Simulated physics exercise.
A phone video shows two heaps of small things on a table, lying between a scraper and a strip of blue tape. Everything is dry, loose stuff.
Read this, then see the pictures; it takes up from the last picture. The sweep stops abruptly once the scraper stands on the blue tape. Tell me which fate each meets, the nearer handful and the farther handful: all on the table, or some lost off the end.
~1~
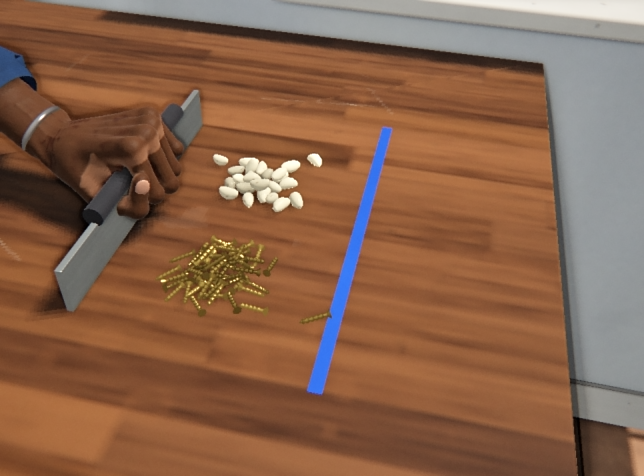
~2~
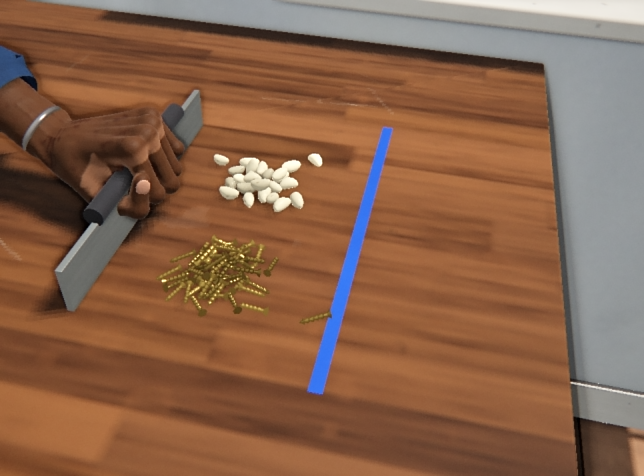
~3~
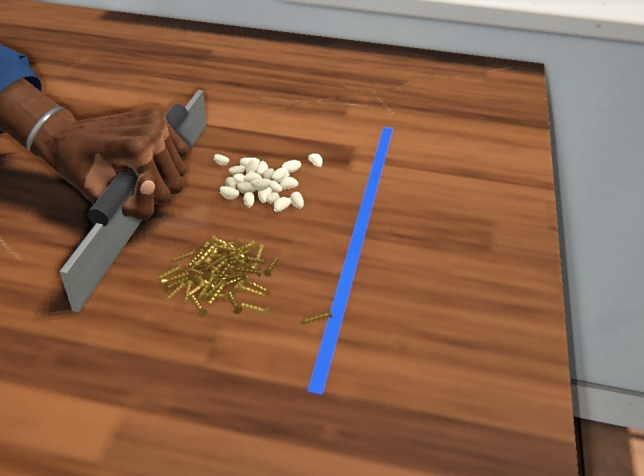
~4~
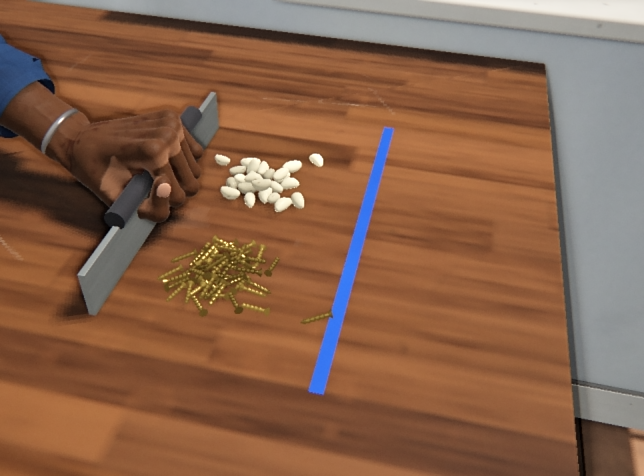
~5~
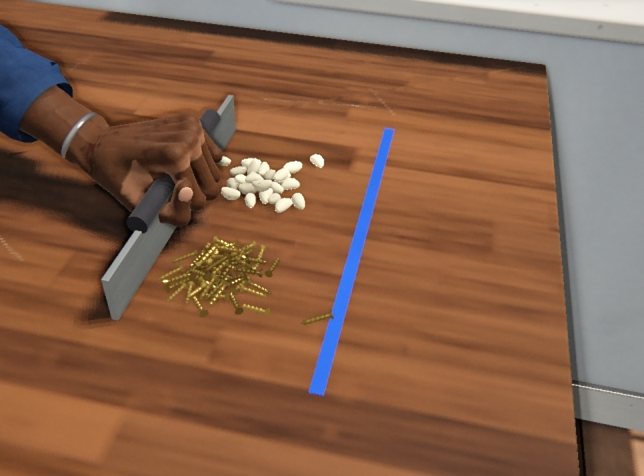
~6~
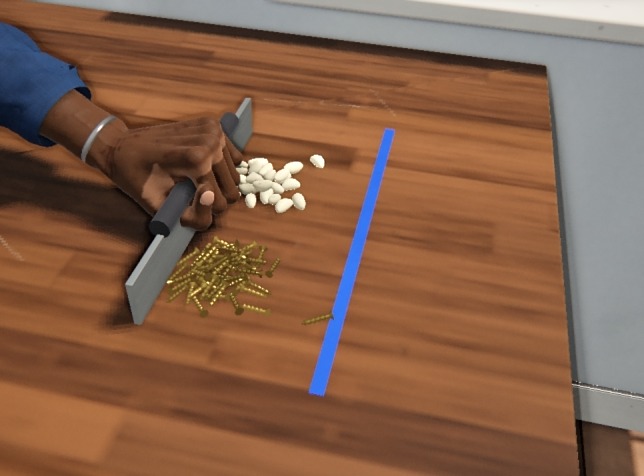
Nearer handful: Nothing comes off; farther handful: Nothing comes off.
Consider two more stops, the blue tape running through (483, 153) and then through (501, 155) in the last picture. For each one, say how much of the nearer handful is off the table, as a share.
About 0 percent the first time, about 0 percent the second.
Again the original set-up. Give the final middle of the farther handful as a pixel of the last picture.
Roughly at (396, 211).
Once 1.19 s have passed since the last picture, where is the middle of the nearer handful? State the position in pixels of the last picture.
In the last picture's pixels, the middle is about (379, 307).
Then, 0.44 s later than the last frame, scraper still moving, near (287, 188); nearer handful all on the table, its front near (327, 321); farther handful all on the table, its front near (337, 212).
Then, 0.91 s later than the last frame, scraper stopped at the blue tape; nearer handful all on the table, its front near (406, 349); farther handful all on the table, its front near (413, 230).
Then, 1.19 s later than the last frame, scraper stopped at the blue tape; nearer handful all on the table, its front near (406, 349); farther handful all on the table, its front near (433, 218).
When it is over, scraper stopped at the blue tape; nearer handful all on the table, its front near (406, 349); farther handful all on the table, its front near (433, 218).
